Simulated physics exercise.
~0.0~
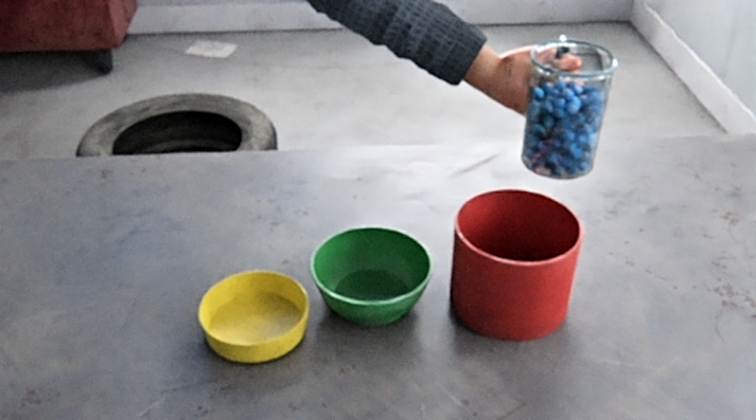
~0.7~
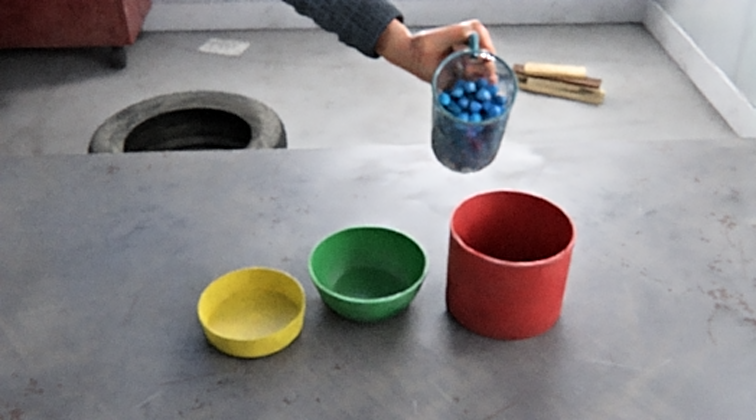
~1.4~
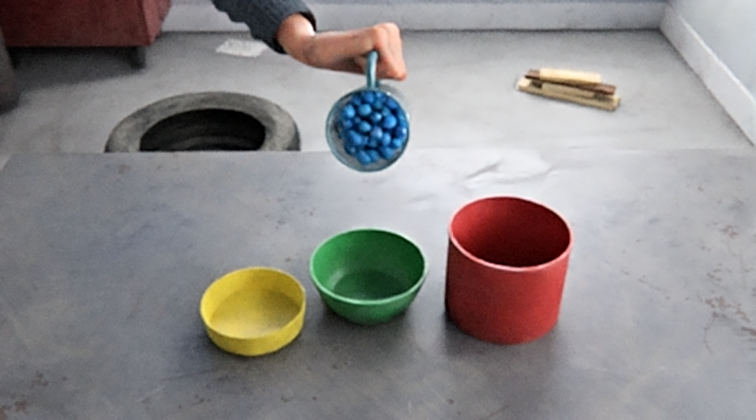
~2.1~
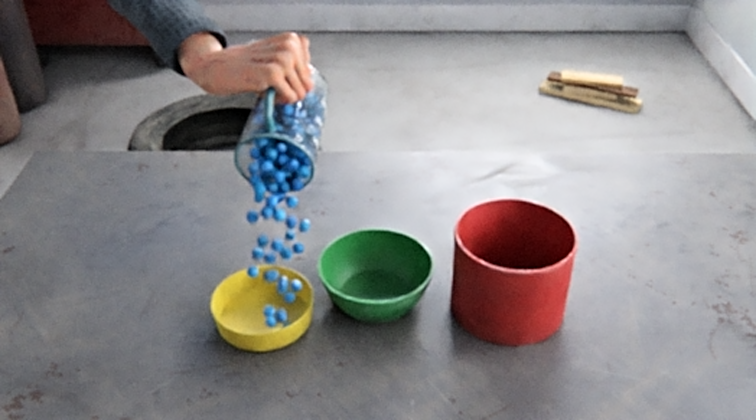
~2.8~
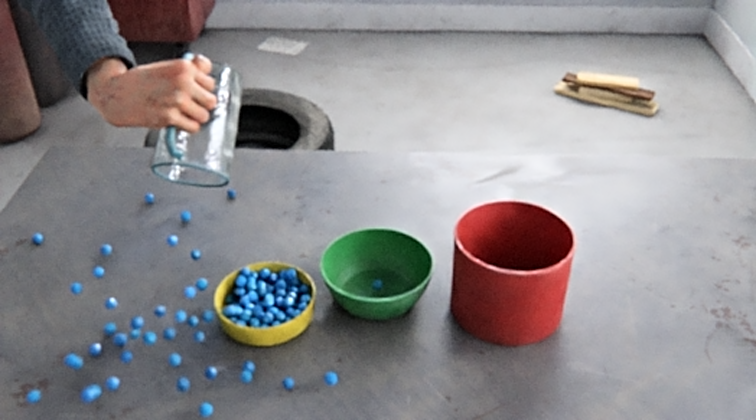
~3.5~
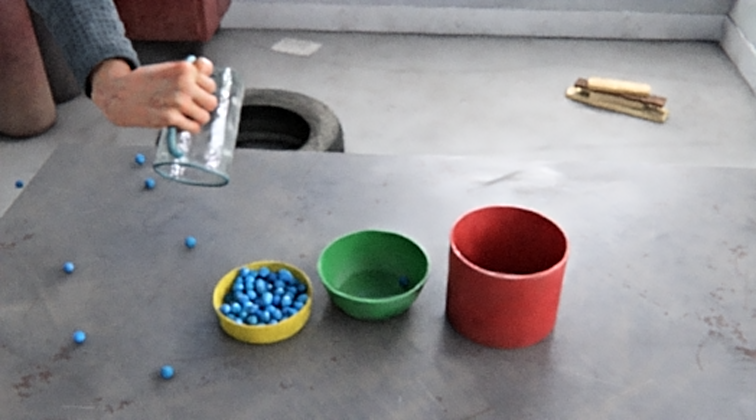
A glass jug full of small blue balls is held by a hand in a dark grey sleeve above a grey tabletop, seen from the front and slightly above. Below stand a shallow yellow dish on the left, a green bowl in the middle and a taller red pot on the right, with a tyre on the floor behind. The hand carries the jug leftward, tipping it steadily past the red pot and green bowl. The balls pour into the yellow dish, and many scatter across the table. Finally, the jug hangs empty, the dish is full, and only a few strays remain around it.
